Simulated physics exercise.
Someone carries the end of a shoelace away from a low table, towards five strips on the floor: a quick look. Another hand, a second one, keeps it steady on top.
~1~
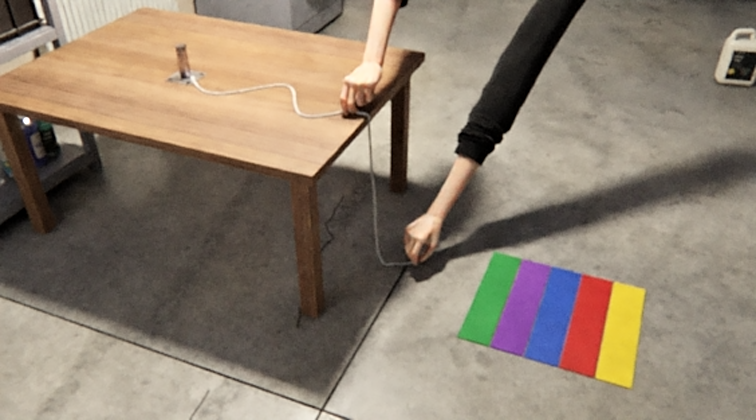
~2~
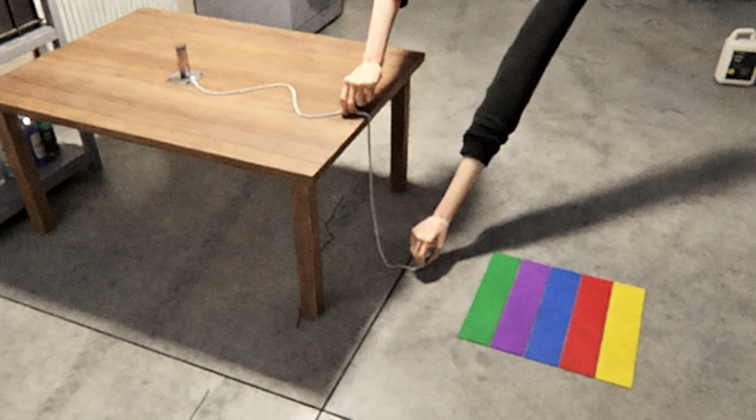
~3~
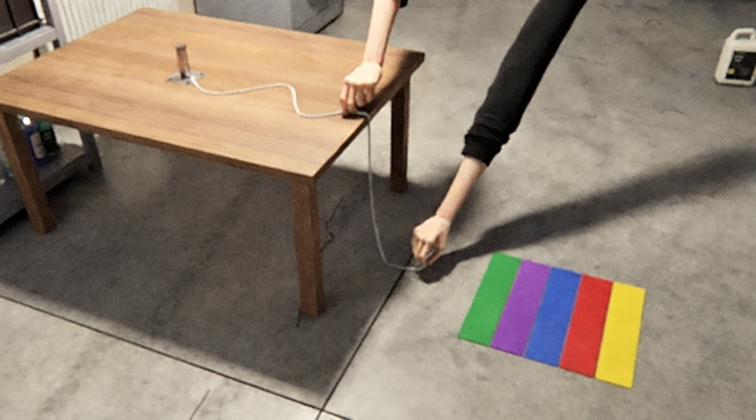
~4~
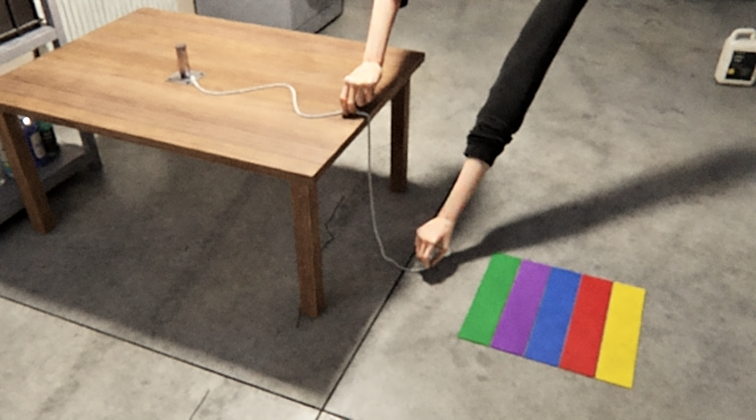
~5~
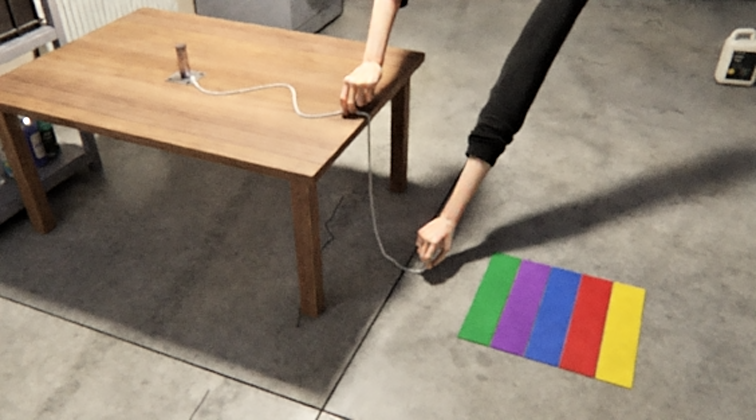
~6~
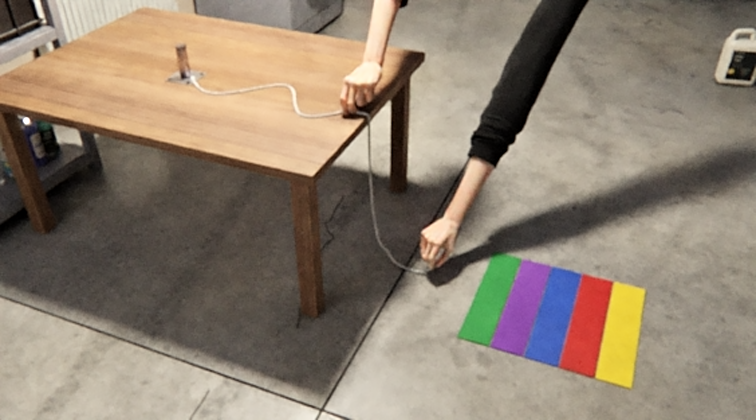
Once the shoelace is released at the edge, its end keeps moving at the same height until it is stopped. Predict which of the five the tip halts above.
I expect it over the red strip.
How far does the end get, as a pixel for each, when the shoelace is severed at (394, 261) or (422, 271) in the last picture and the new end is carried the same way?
Near (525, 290) and (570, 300).
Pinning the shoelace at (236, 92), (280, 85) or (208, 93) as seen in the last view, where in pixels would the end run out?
Those spots come out as (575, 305), (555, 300) and (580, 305).
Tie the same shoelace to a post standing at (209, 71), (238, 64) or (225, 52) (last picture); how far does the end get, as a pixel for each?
In pixels, the answers are (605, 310), (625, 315) and (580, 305).
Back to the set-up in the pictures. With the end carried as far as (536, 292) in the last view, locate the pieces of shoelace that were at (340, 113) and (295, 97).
The first goes to (375, 143), the other to (320, 105).
Soon after, end near (536, 292); over purple.
Then, end near (570, 301); over blue.
At full stretch, end near (591, 307); over red. The end stops over the red strip.
